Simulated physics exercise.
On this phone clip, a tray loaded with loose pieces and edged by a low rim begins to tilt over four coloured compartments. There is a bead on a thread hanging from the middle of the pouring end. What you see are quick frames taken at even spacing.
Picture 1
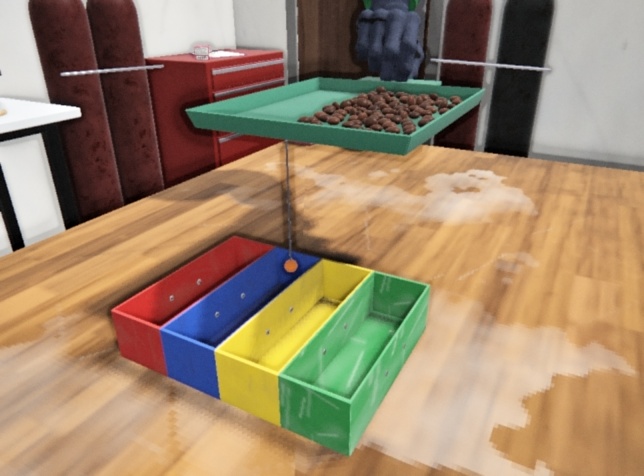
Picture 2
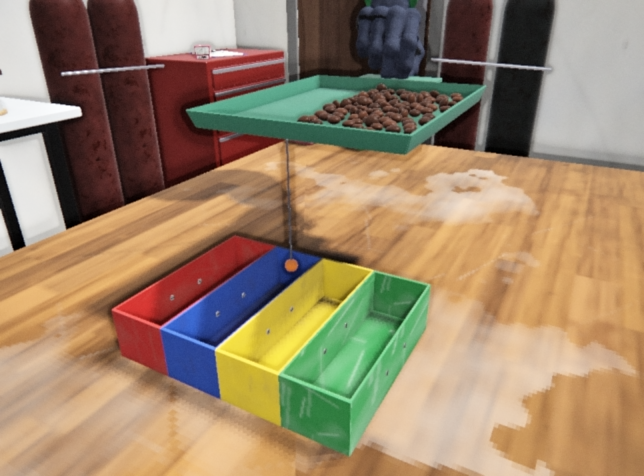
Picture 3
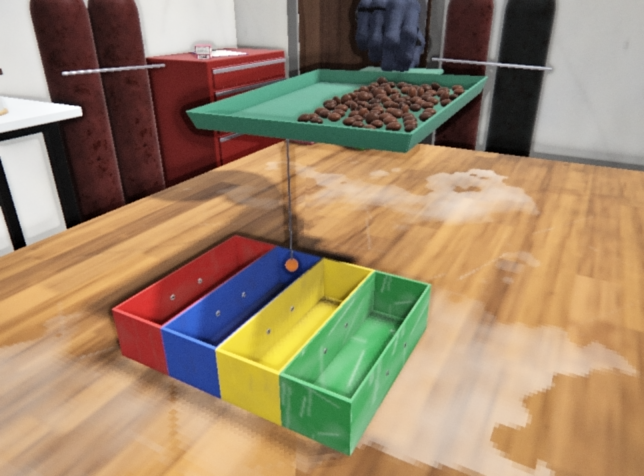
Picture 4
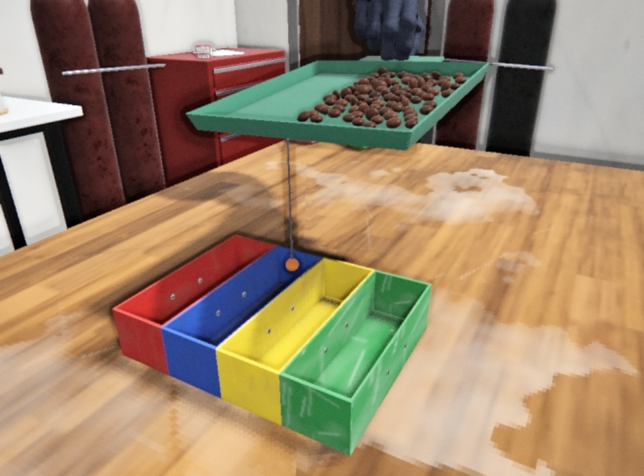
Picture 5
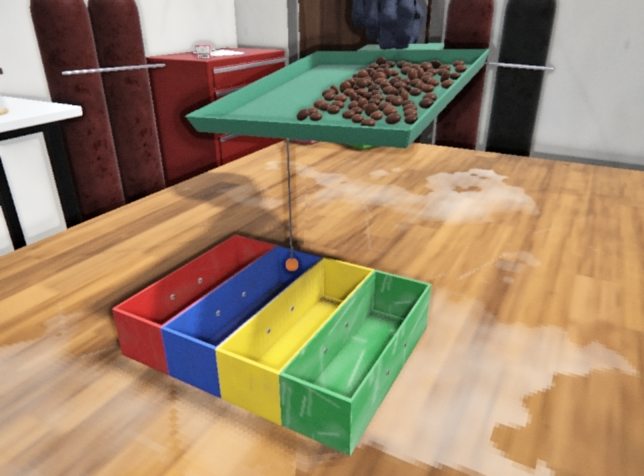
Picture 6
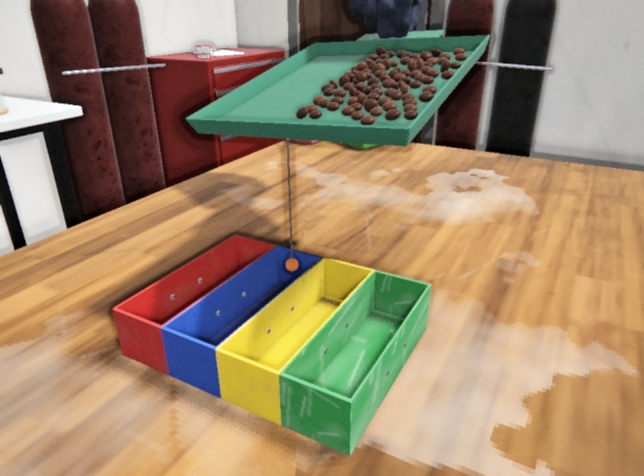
A dark gloved hand slightly tilts a green tray of brown pieces above four coloured compartments.
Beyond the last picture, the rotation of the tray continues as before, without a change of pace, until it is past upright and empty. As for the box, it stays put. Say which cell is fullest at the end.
The red cell is fullest at the end.
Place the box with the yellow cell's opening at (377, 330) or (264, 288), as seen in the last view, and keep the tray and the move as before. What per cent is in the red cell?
Close to 30 in a hundred first, close to 20 in a hundred second.
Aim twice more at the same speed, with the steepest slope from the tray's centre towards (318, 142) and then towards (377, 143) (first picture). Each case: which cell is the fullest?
First: That green cell. Second: The green cell.
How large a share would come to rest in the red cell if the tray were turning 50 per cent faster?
About 40 %.
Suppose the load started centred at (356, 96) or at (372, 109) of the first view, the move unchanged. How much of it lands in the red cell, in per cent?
In order, 60 % then 50 %.
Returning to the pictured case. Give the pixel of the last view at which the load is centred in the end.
Once nothing moves, the middle sits near (214, 315).
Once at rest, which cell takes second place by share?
The cell in blue.
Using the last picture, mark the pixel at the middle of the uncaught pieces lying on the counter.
(93, 316), about.
Soon, tray tipped steeply; nearly all on the tray; a small part falling or outside the box.
A while on, tray tipped right over; about a third on the tray; about a quarter in the red cell; a small part in the blue cell; a stray few in the yellow cell; about a quarter falling or outside the box.
Towards the end, tray tipped past a quarter turn; about half in the red cell; about a quarter in the blue cell; a small part in the yellow cell; a small part falling or outside the box.
Finally, tray tipped past a quarter turn; about half in the red cell; about a quarter in the blue cell; a small part in the yellow cell; none in the green cell; a small part outside the box.
